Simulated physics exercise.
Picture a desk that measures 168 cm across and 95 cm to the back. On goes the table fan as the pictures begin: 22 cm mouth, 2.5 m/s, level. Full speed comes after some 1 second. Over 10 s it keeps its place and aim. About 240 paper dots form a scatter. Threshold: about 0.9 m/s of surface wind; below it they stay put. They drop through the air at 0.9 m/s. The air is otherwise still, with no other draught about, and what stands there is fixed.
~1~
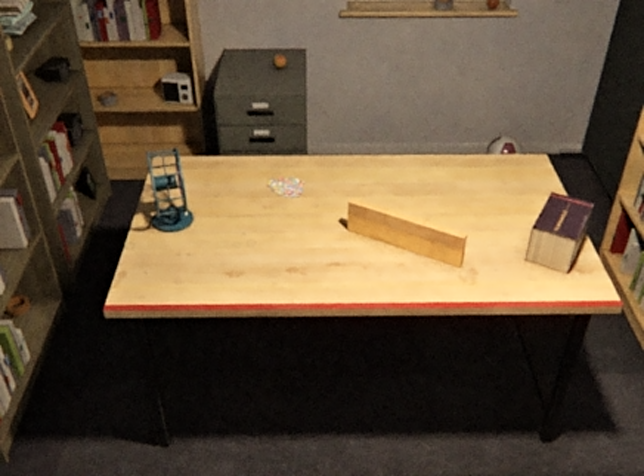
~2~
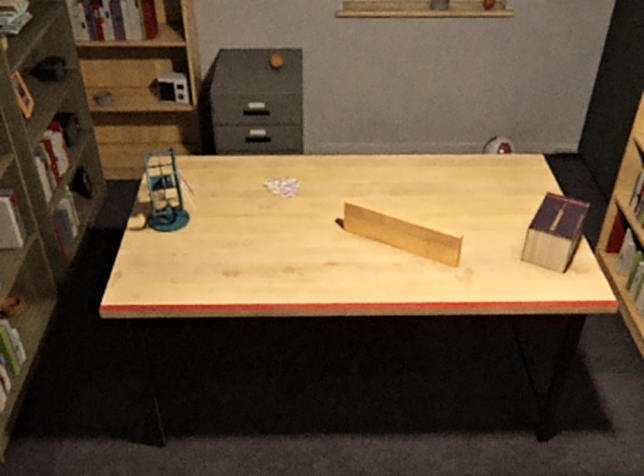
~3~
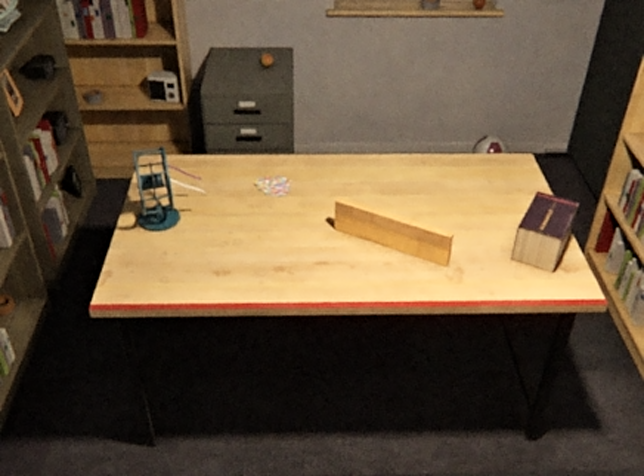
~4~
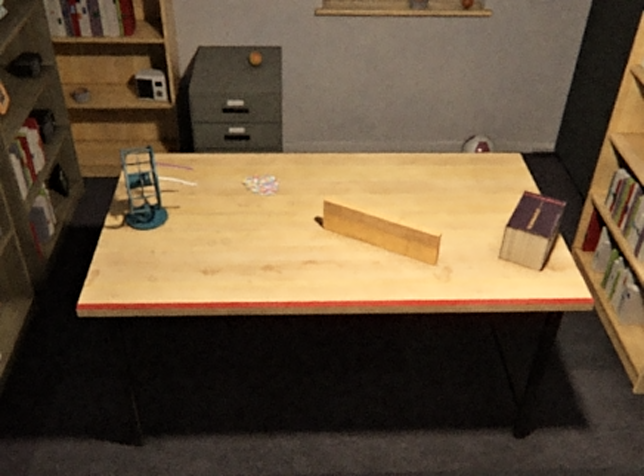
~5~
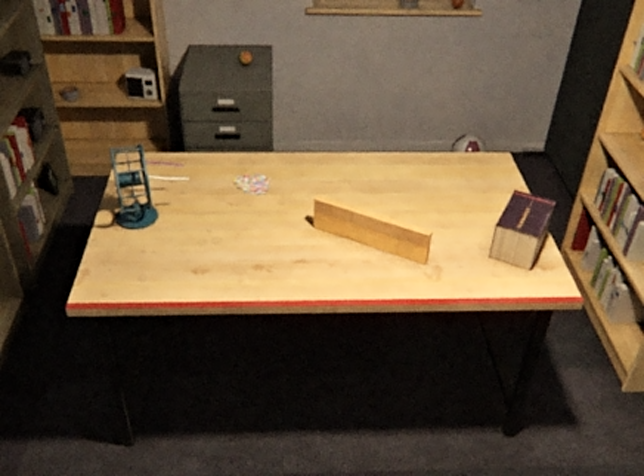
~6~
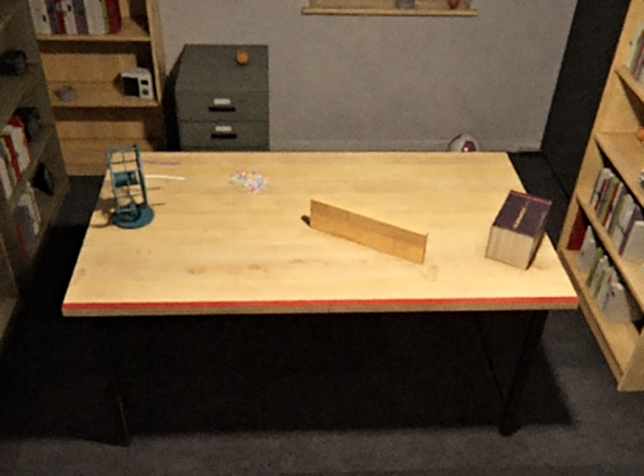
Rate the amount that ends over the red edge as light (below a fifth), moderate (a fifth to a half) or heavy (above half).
Light.
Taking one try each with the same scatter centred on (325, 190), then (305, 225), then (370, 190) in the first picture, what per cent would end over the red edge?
About 0, 0 and 0 in a hundred, in that order.
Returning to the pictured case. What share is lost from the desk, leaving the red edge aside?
That lands at some 80 %.
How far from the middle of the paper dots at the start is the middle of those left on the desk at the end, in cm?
25 cm.
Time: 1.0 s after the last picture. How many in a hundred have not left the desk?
Roughly 40 %.
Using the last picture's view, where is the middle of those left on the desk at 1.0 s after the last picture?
Centre point: About (308, 159) px.
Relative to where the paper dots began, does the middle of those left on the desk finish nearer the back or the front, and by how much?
Backward, some 20 cm.
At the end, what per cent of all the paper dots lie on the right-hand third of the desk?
Roughly 0 in a hundred.
Then, 1.0 s after the last picture, 47 % are on the move or not yet settled, 0 % are over the red edge; the middle of those still in play is near (308, 159).
Then, 2.2 s after the last picture, 4 % are on the move or not yet settled, 0 % are over the red edge; the middle of those still in play is near (270, 155).
Then, 4.6 s after the last picture, 2 % are on the move or not yet settled, 0 % are over the red edge; the middle of those still in play is near (270, 154).
Then, 9.1 s after the last picture, at the end, 0 % are over the red edge; the middle of those still in play is near (270, 154).
